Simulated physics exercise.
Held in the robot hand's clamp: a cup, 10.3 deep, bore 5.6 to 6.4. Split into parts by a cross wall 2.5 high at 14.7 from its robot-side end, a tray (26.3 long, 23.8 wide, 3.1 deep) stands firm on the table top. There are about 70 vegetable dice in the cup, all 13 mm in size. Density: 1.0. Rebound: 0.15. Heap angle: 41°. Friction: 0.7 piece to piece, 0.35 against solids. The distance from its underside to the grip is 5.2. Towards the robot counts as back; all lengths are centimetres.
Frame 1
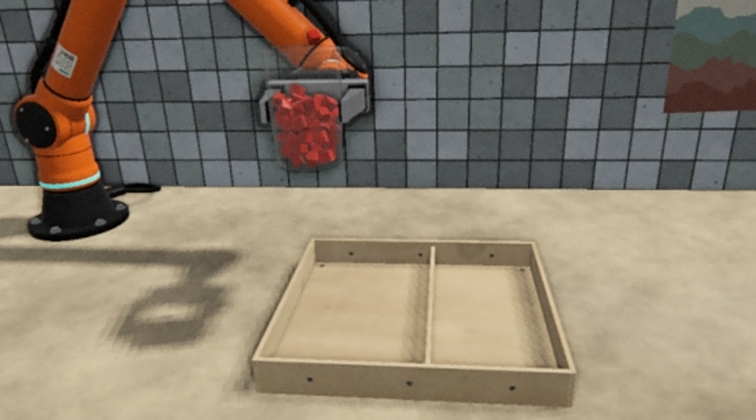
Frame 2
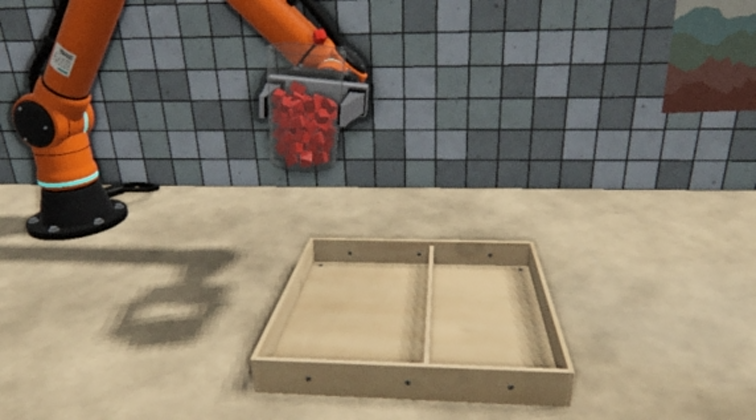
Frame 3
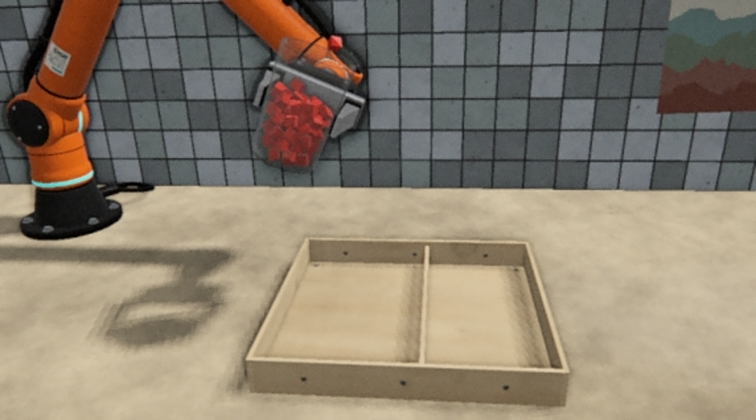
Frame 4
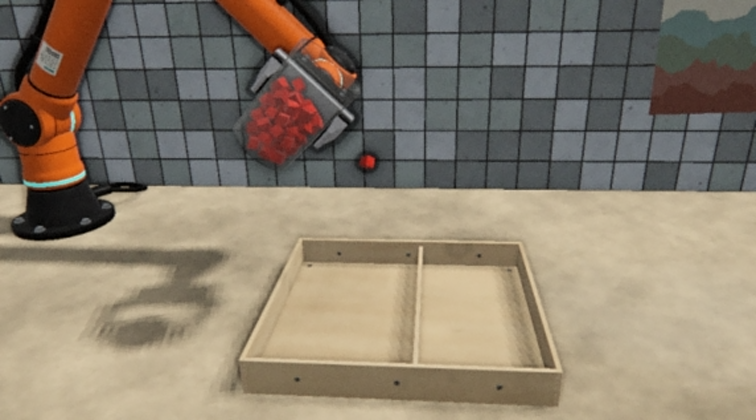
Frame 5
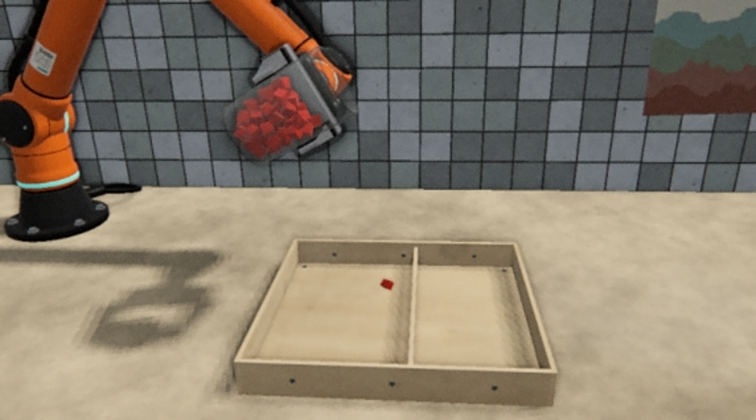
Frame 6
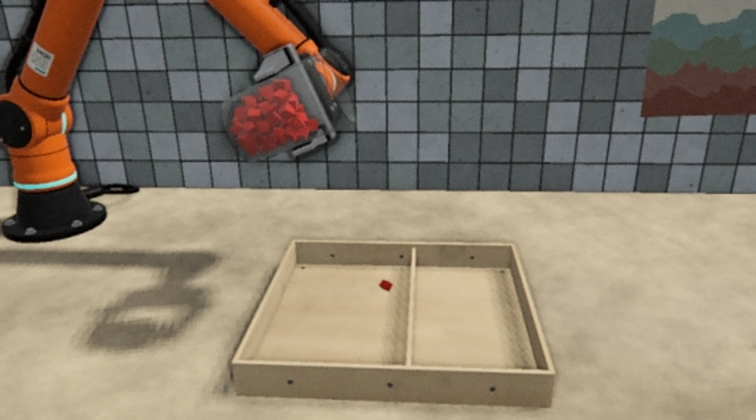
On a table before a grey tiled wall, an orange robot arm tilts a clear cup of red cubes steadily further over above a divided wooden tray, and one cube drops into the tray's left part.
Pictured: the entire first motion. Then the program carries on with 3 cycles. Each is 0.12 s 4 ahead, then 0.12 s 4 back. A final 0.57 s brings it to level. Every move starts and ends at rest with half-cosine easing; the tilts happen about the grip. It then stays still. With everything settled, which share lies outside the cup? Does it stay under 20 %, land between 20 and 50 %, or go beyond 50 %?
It stays under 20 %.
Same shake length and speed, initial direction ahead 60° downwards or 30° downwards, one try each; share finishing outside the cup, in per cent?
0 and 0 %.
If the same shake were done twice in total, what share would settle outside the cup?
It would then be around 5 per cent.
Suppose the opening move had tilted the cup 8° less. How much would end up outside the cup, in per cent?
Estimate: Close to 0 per cent.
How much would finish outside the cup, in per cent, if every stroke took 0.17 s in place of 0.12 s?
I'd expect close to 0 per cent then.
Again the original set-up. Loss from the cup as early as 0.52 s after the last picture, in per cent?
By then near 5 % is out.
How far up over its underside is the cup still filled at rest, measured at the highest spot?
I'd put it at close to 8.5 centimetres.
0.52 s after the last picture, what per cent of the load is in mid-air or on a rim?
Estimated fraction: Near 1 %.
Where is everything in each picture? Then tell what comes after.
In the first frame, cup middle at (306, 110), level; upper third of the load around (302, 105), from x 280 to 330, top at y 35; 73 in the cup.
In the second frame, cup middle at (305, 109), tilted 6° forward; upper third of the load around (298, 104), from x 280 to 330, top at y 35.
In the third frame, cup middle at (300, 109), tilted 23° forward; upper third of the load around (295, 105), from x 270 to 335, top at y 45; 72 in the cup, 1 in flight or on a rim.
In the fourth frame, cup middle at (294, 109), tilted 44° forward; upper third of the load around (285, 103), from x 255 to 365, top at y 85; 72 in the cup, 1 in flight or on a rim.
In the fifth frame, cup middle at (289, 110), tilted 61° forward; upper third of the load around (279, 102), from x 240 to 385, top at y 85; 72 in the cup, 1 in the robot-side part.
In the sixth frame, cup middle at (287, 111), tilted 67° forward; upper third of the load around (276, 102), from x 235 to 385, top at y 85; 72 in the cup, 1 in the robot-side part.
Then, 0.52 s later, tilted 67° forward, highest piece 23 above the table; 68 in the cup, 2 in the robot-side part, 2 in the far-side part, 1 in flight or on a rim.
Then, 1.03 s later, tilted 29° forward, highest piece 26 above the table; 66 in the cup, 5 in the robot-side part, 2 in the far-side part.
Then, 1.49 s later, level, highest piece 26 above the table; 66 in the cup, 5 in the robot-side part, 2 in the far-side part.
Then, 2.54 s later, level, highest piece 26 above the table; 66 in the cup, 5 in the robot-side part, 2 in the far-side part.
At rest, 66 in the cup, 5 in the robot-side part, 2 in the far-side part. That is 10 % outside the cup.
